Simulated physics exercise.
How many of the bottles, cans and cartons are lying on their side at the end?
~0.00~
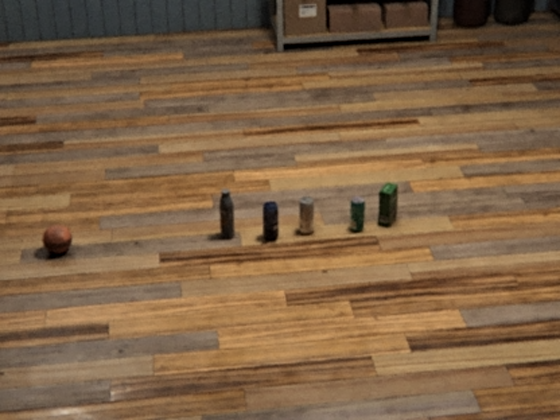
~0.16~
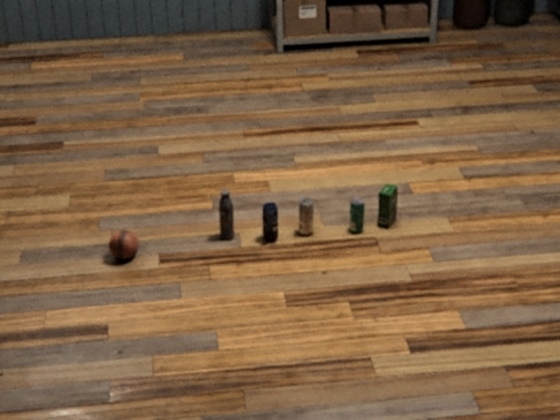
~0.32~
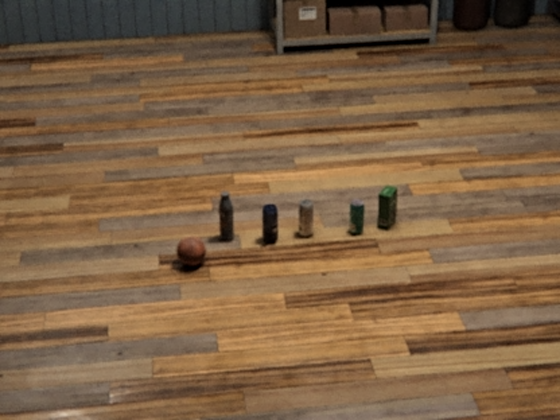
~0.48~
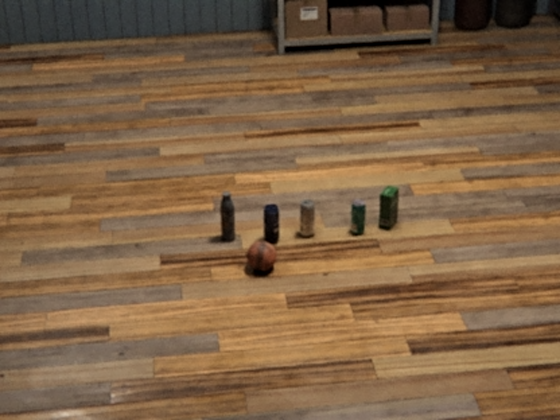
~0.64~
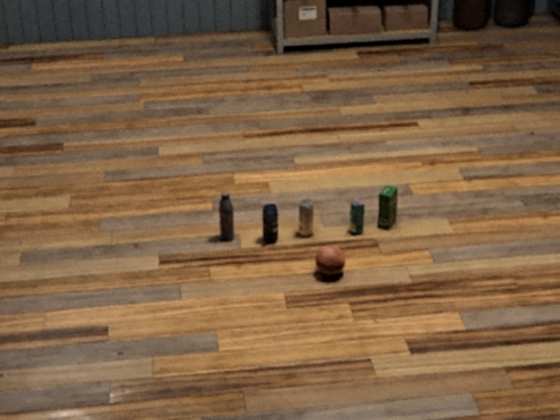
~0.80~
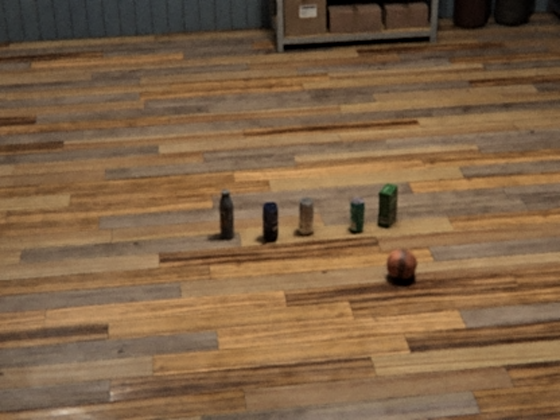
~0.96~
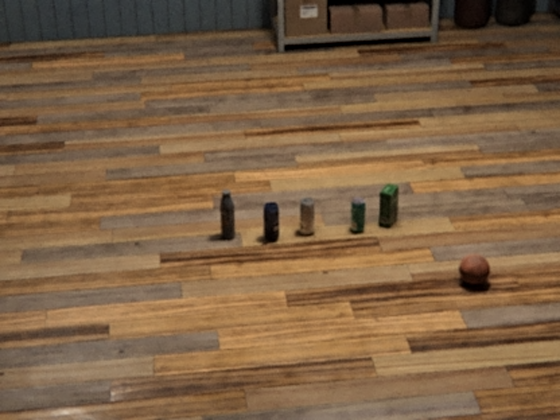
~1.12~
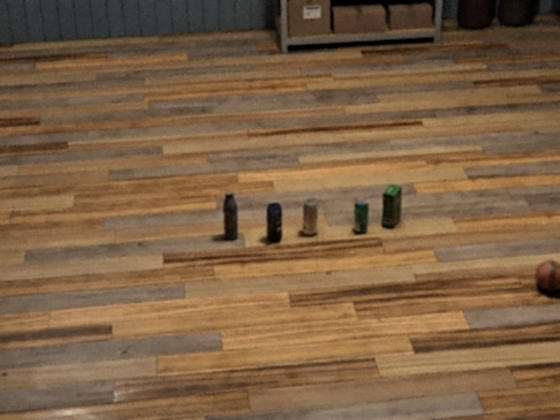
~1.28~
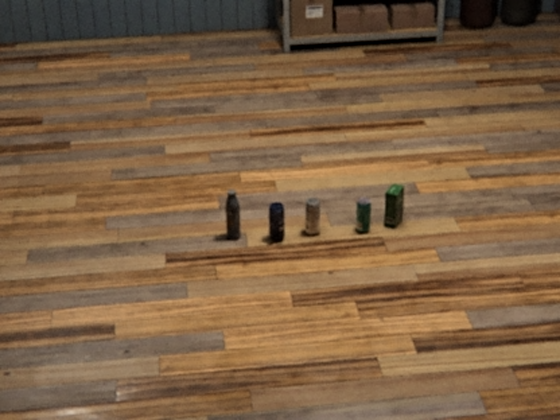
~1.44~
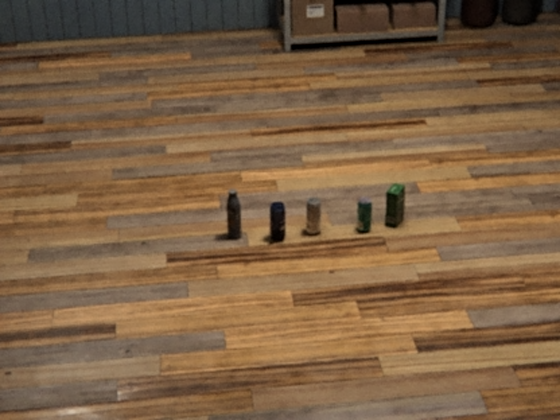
None of them are lying down. The grey bottle, the three cans and the green carton all still stand upright.
